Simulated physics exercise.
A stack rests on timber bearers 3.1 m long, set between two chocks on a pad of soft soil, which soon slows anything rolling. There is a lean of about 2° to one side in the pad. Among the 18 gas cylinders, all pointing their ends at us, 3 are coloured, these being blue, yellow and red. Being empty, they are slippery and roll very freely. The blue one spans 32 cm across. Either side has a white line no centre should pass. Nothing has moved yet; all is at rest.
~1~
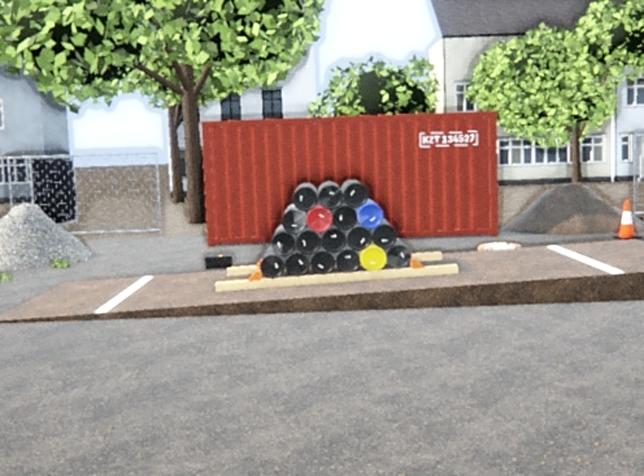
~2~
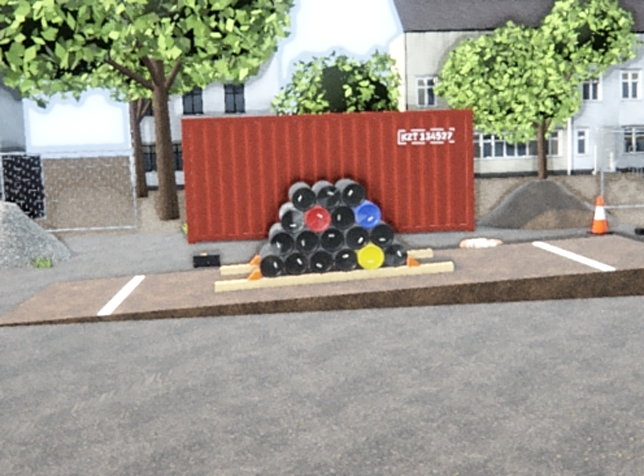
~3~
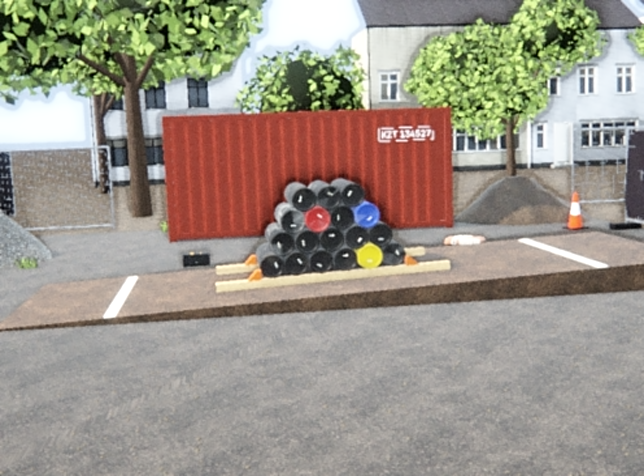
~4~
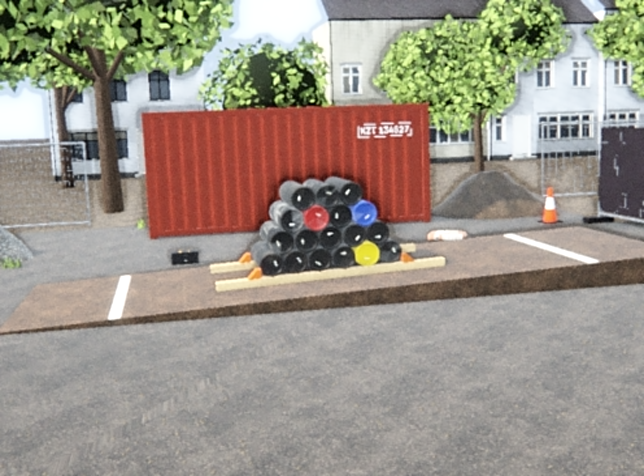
The clip shows a stack of dark cylinders, with one red, one blue and one yellow, resting motionless on timber bearers as the viewpoint shifts gradually, making the red container and trees behind slide left.
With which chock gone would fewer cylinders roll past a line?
Take out the right-side chock, which gives 0 against 3.
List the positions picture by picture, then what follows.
Blue (370, 216), yellow (374, 259), red (319, 220); the pad slopes 2° down to the left; 6 of the 18 form the bottom row; all still, in the first frame.
Blue (368, 216), yellow (371, 258), red (318, 220); at rest, in the second frame.
Blue (367, 216), yellow (370, 257), red (318, 220); both chocks in; lines at (118, 299) and (594, 263); at rest, in the third frame.
Blue (365, 214), yellow (368, 255), red (317, 219); at rest, in the fourth frame.
With the left chock gone, after 1.8 s, blue is up on others, 125 cm from the bearers' right end; yellow is on the bearers, 105 cm from the bearers' right end; red is up on others, 85 cm from the bearers' left end, rolling left; 0 over a line so far.
With the left chock gone, finally, blue is on the bearers, 135 cm from the bearers' left end; yellow is on the bearers, 140 cm from the bearers' right end; red is off the bearers, 100 cm short of the left line; 3 over a line so far.
With the right chock gone, after 2.0 s, blue is on the bearers, 70 cm from the bearers' right end; yellow is on the bearers, 105 cm from the bearers' right end; red is up on others, 140 cm from the bearers' left end; 0 over a line so far.
With the right chock gone, finally, blue is on the bearers, 35 cm from the bearers' right end; yellow is on the bearers, 70 cm from the bearers' right end; red is up on others, 140 cm from the bearers' left end; 0 over a line so far.
